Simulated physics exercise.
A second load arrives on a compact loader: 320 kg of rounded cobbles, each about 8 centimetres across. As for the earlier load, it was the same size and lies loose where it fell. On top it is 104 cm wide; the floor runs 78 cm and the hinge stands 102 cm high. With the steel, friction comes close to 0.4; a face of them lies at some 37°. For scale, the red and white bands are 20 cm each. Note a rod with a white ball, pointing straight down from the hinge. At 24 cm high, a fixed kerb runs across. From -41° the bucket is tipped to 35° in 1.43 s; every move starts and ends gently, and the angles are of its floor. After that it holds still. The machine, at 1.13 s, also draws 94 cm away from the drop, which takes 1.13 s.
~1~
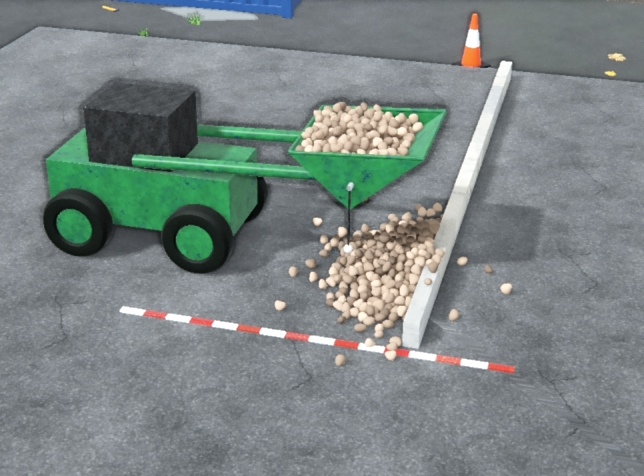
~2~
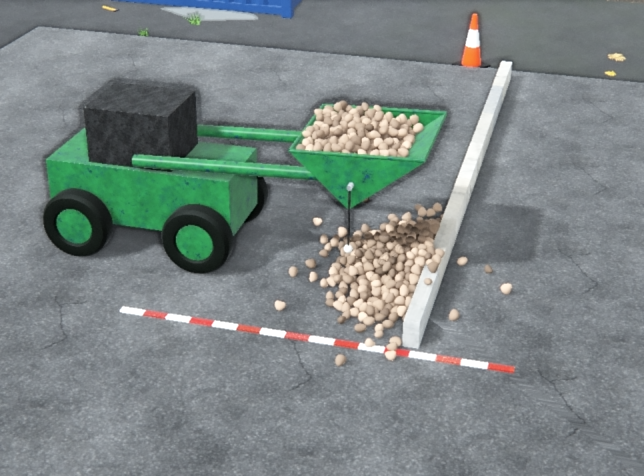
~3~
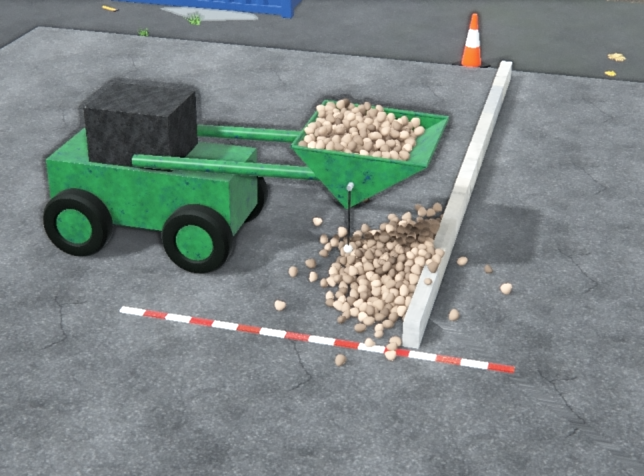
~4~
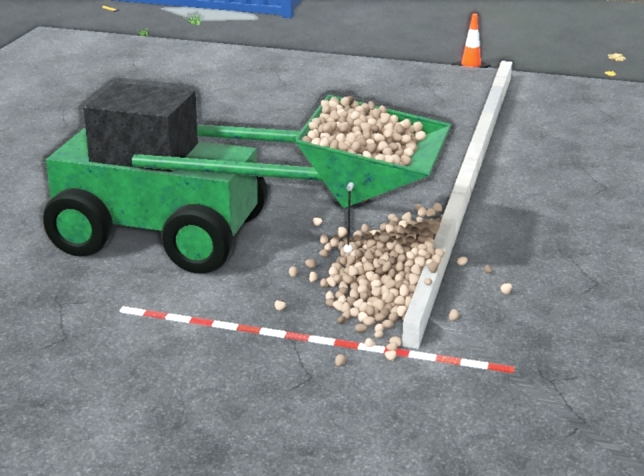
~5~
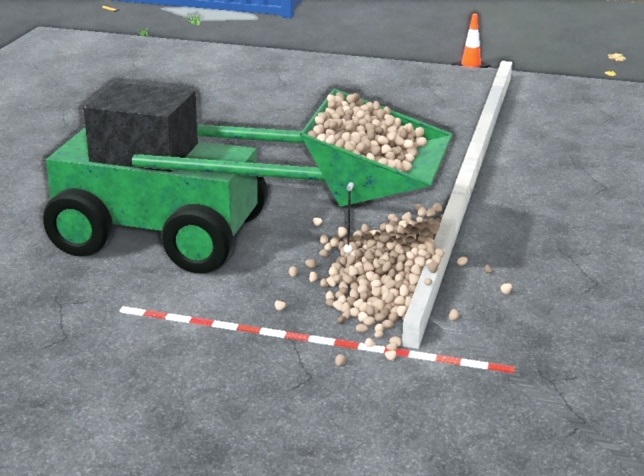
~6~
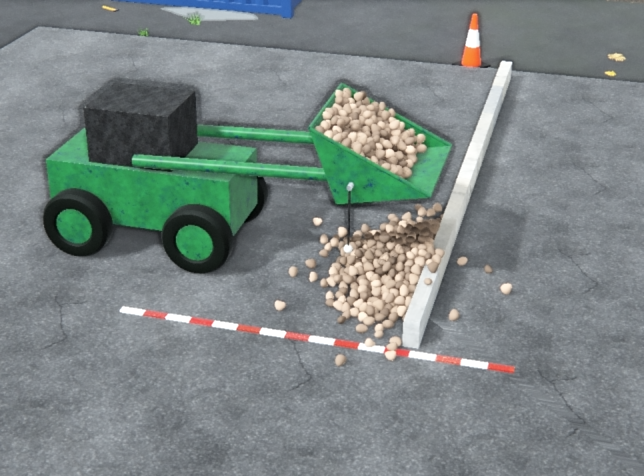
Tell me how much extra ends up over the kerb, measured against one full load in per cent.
The extra comes to about 33 percent of a load.
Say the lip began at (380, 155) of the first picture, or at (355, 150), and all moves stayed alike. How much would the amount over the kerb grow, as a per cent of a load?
The first would add around 5 per cent, the second around 0 per cent.
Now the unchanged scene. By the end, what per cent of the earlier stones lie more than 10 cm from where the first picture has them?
I'd say roughly 5 per cent of them.
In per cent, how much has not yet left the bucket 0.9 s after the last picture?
25 %.
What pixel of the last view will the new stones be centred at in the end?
The middle lies near (416, 258) in the last picture.
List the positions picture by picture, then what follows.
Lip at (424, 159), floor tilted -41°, highest stones at (355, 112). The earlier load is highest near (423, 245), 30 cm above ground level, 100 % on this side of the kerb, 1 % over the kerb, in the first picture.
Lip at (425, 161), floor tilted -39°, highest stones at (350, 114), in the second picture.
The bucket is at -35°, its lip at (427, 166); the top of the load is at (351, 111), in the third picture.
Lip at (429, 174), floor tilted -29°, highest stones at (339, 109), in the fourth picture.
The bucket is at -21°, its lip at (431, 185); the top of the load is at (342, 103), in the fifth picture.
The bucket is at -12°, its lip at (431, 196); the top of the load is at (347, 99), in the sixth picture.
Then, 0.5 s after the last picture the floor is at 23°; in per cent of one load, 100 in the bucket, 100 on this side of the kerb, 1 over the kerb; the foremost stones are at (456, 274).
Then, 0.9 s after the last picture the floor is at 35°; in per cent of one load, 25 in the bucket, 157 on this side of the kerb, 19 over the kerb; the foremost stones are at (489, 281).
Then, 2.1 s after the last picture the floor is at 35°; in per cent of one load, 0 in the bucket, 167 on this side of the kerb, 34 over the kerb; the foremost stones are at (592, 294).
Then, 4.6 s after the last picture the floor is at 35°; in per cent of one load, 0 in the bucket, 167 on this side of the kerb, 34 over the kerb; the foremost stones are at (592, 294). Net gain over the kerb, 33.
